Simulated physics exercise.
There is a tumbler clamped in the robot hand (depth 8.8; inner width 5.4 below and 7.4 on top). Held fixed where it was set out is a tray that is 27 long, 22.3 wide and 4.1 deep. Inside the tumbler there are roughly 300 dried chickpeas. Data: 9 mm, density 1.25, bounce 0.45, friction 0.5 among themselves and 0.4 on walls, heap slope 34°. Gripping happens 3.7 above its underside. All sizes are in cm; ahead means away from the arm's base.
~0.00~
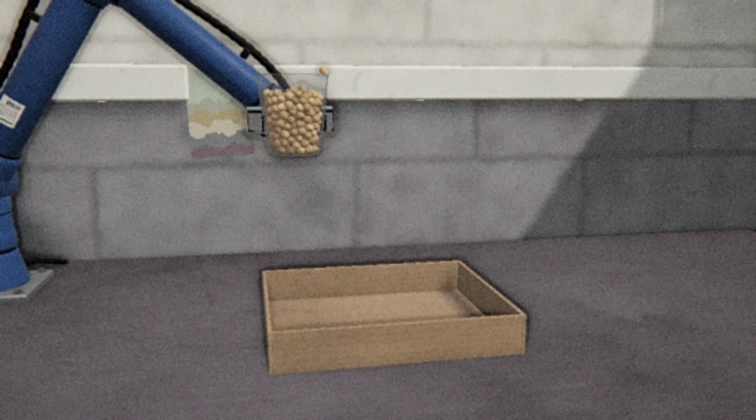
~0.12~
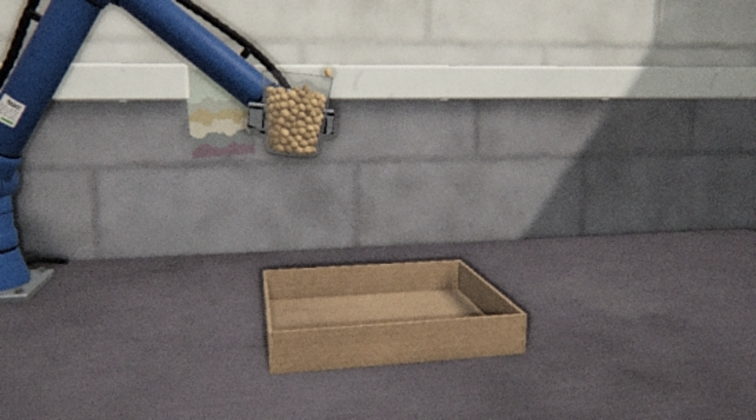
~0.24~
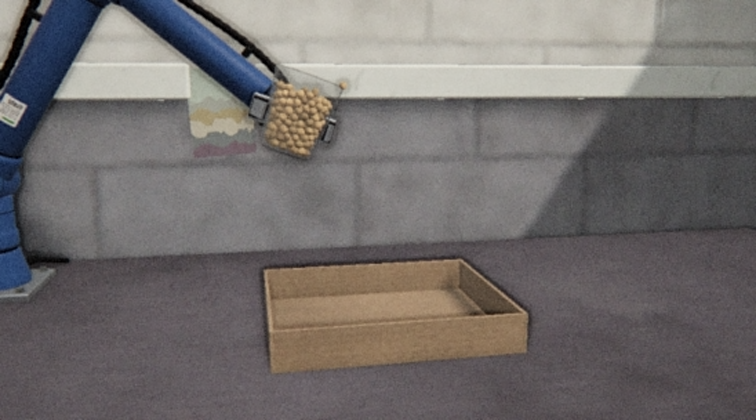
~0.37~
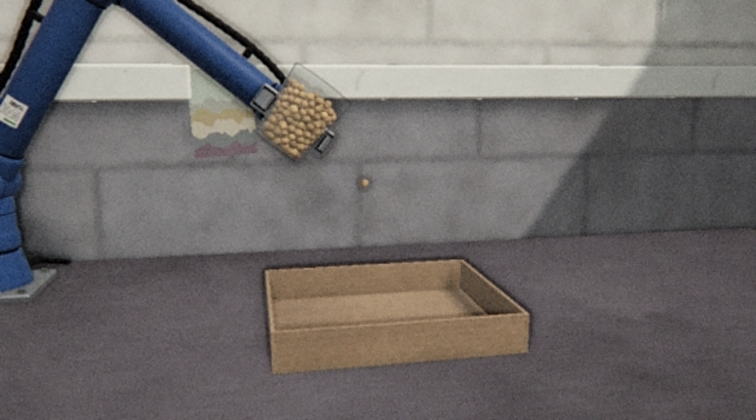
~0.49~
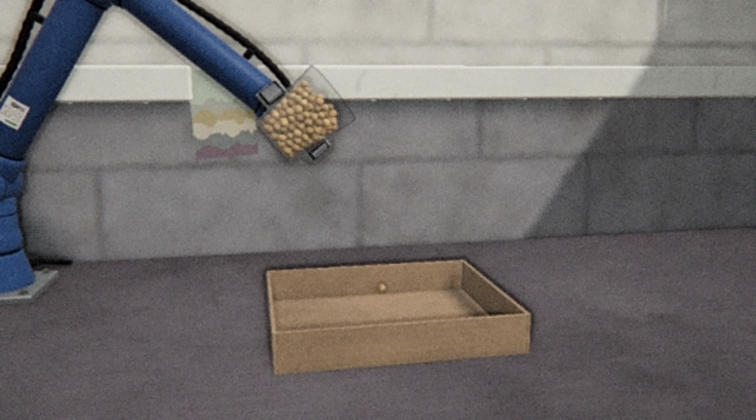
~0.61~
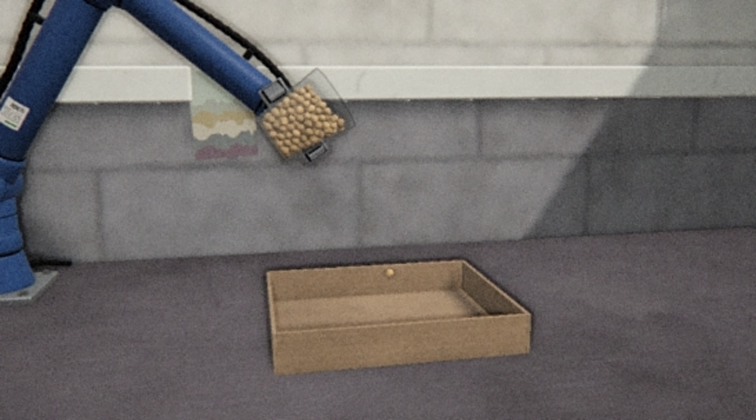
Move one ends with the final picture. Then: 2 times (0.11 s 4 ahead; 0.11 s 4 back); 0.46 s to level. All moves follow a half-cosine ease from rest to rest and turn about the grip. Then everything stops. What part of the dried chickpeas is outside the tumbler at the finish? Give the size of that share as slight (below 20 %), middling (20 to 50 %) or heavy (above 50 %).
Middling.
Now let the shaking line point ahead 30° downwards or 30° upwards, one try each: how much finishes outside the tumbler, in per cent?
You'd get about 15 per cent with the first setting and about 50 per cent with the second.
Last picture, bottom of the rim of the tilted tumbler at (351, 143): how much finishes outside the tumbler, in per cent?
70 %.
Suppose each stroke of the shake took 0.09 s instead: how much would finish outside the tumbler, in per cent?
45 %.
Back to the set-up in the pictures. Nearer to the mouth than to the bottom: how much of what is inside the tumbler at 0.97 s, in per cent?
Around 55 per cent of it.
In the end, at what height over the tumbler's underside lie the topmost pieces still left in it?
About 7.5 cm.
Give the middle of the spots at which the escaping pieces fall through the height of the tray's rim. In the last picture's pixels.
Centre: About (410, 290).
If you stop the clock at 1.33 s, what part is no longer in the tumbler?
Roughly 35 percent.
By 0.97 s, tilted 57° forward, highest piece 27 above the table; 239 in the tumbler, 42 in the tray, 14 in flight or on a rim.
By 1.33 s, tilted 19° forward, highest piece 29 above the table; 198 in the tumbler, 95 in the tray, 2 on the table or floor.
By 1.71 s, level, highest piece 28 above the table; 198 in the tumbler, 95 in the tray, 2 on the table or floor.
By 2.76 s, level, highest piece 28 above the table; 198 in the tumbler, 95 in the tray, 2 on the table or floor.
Final count, 198 in the tumbler, 95 in the tray, 2 on the table or floor. That is 33 % outside the tumbler.
